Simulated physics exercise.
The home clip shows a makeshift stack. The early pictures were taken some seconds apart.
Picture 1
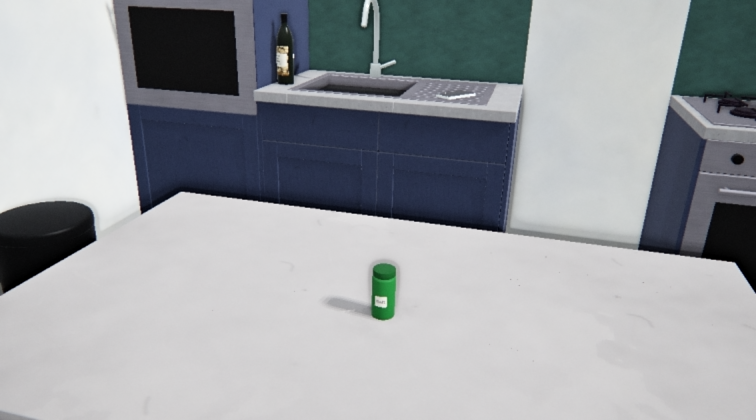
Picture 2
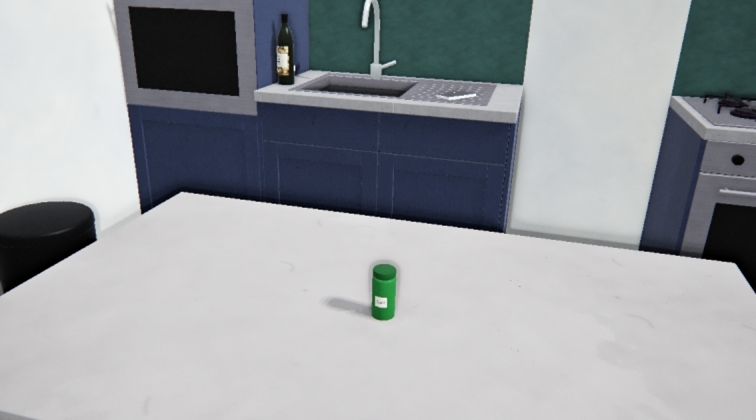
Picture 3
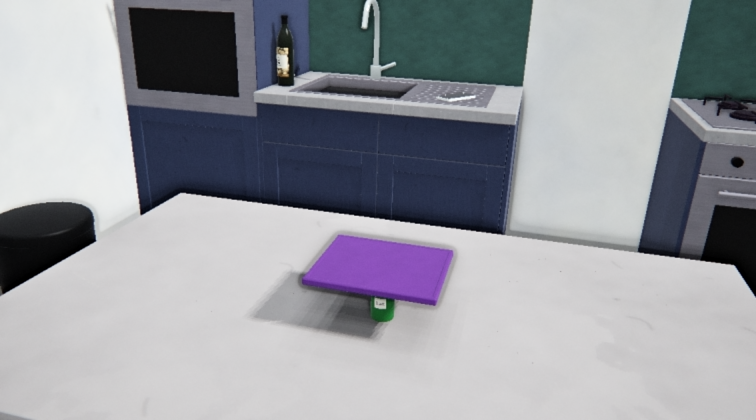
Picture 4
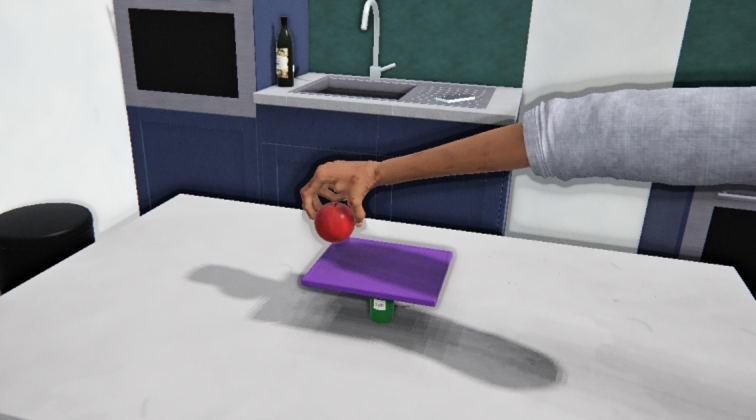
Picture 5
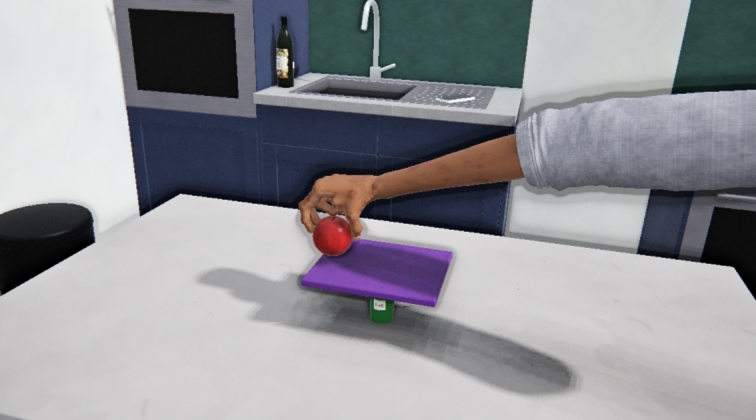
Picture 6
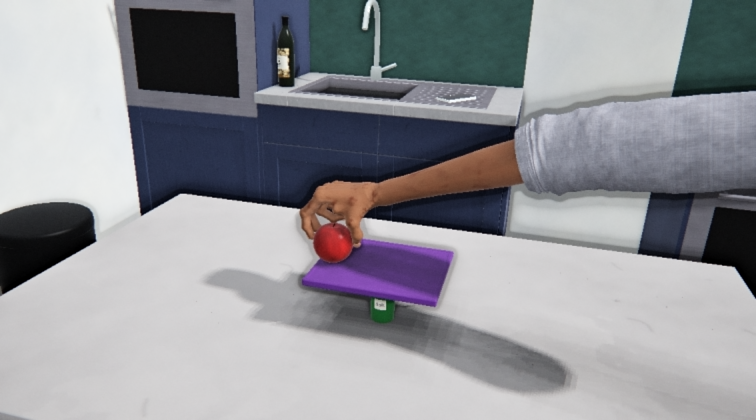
The clip shows a green container on a pale kitchen table, then a purple lid resting on top of it; a hand reaches in from the right and lowers a red apple onto the lid's left side, still gripping it.
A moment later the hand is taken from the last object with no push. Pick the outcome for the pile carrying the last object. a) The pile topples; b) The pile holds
Answer: A.
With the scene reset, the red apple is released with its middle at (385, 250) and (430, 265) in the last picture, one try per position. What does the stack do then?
Result one: The stack stands. Result two: The stack falls.
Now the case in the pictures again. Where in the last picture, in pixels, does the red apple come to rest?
Around (322, 294).
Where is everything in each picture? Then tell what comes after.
In the first picture, the last thing is not in view yet.
In the second picture, the last thing is not in view yet.
In the third picture, the last thing is not in view yet; purple lid (382, 266).
The fourth picture shows coming down; red apple (335, 222); purple lid (381, 268).
The fifth picture shows coming down; red apple (333, 236); purple lid (381, 268).
The sixth picture shows set down, still held; red apple (333, 242); purple lid (382, 267).
Then, 0.20 s later than the last frame, red apple moved a little near (332, 254); purple lid tilted by 19°.
Then, 0.30 s later than the last frame, red apple now fallen; purple lid tilted by 64°.
Then, 0.40 s later than the last frame, purple lid on its side.
Then, 0.70 s later than the last frame, red apple resting near (323, 295).
When it is over, fallen, red apple; lying over in the stack, purple lid; green shaker as before. End places, in pixels of the last picture, red apple near (322, 295). The stack gives way.
